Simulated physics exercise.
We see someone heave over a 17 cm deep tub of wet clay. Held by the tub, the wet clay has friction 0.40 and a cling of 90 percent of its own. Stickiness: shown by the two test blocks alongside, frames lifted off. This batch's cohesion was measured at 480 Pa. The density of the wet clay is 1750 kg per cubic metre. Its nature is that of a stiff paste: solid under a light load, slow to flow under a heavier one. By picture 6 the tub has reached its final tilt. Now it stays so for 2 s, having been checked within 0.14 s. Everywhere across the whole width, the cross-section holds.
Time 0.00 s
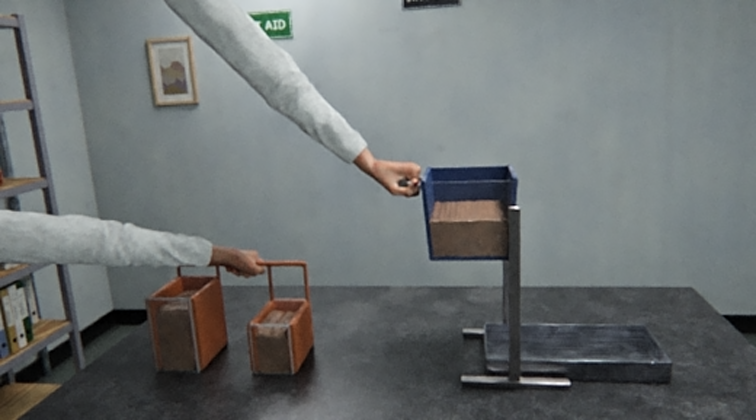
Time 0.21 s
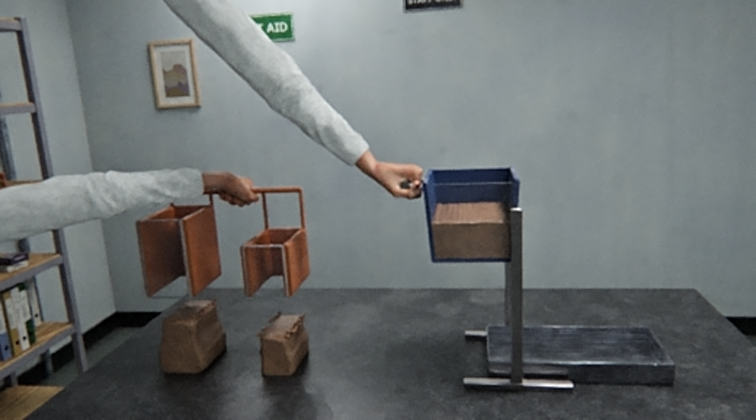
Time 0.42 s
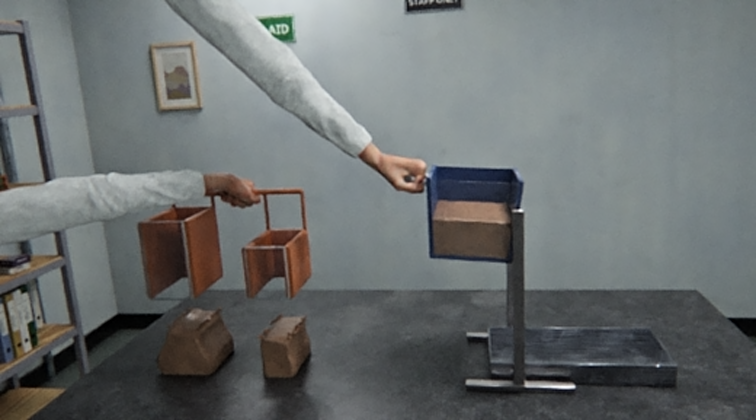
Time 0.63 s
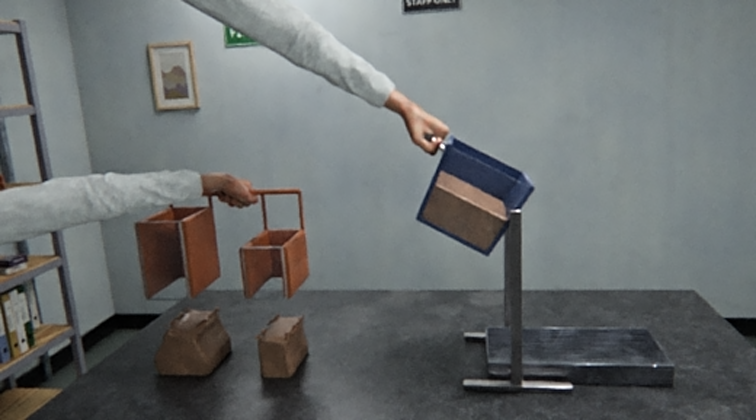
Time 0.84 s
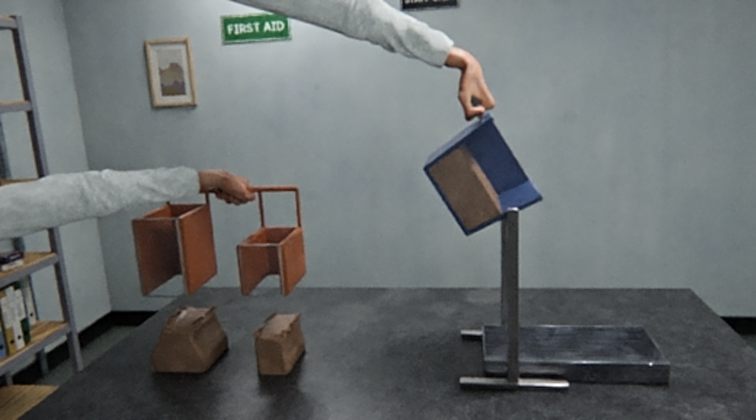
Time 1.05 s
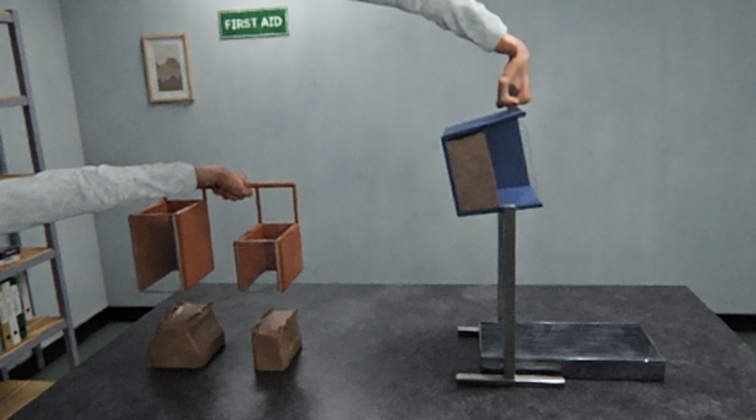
In the video, a hand on the left lifts two orange open-bottomed boxes off two brown clay blocks, which slump slightly, while another hand raises one side of a blue tub of clay on a stand, tilting it steeply rightward.
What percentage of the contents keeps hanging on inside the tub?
Near 100 %.
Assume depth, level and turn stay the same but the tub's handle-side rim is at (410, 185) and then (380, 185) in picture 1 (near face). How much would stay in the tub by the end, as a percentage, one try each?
First try about 100 per cent, second around 100 per cent.
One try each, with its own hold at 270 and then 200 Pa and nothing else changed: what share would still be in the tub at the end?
Try one gives 100 per cent, try two gives 100 per cent.
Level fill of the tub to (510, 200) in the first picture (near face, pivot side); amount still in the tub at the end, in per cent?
That works out near 100 %.
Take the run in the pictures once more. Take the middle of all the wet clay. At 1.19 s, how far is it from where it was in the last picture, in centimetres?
Distance: About 0 cm.
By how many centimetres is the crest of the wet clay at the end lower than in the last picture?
2 cm or so.
After 1.19 s, the tub is at 79 degrees and holds 100 %.
After 1.36 s, the tub is at 79 degrees and holds 100 %.
After 1.53 s, the tub is at 79 degrees and holds 100 %.
After 1.70 s, the tub is at 79 degrees and holds 100 %.
After 3.05 s, at the end, the tub is at 79 degrees and holds 100 %.
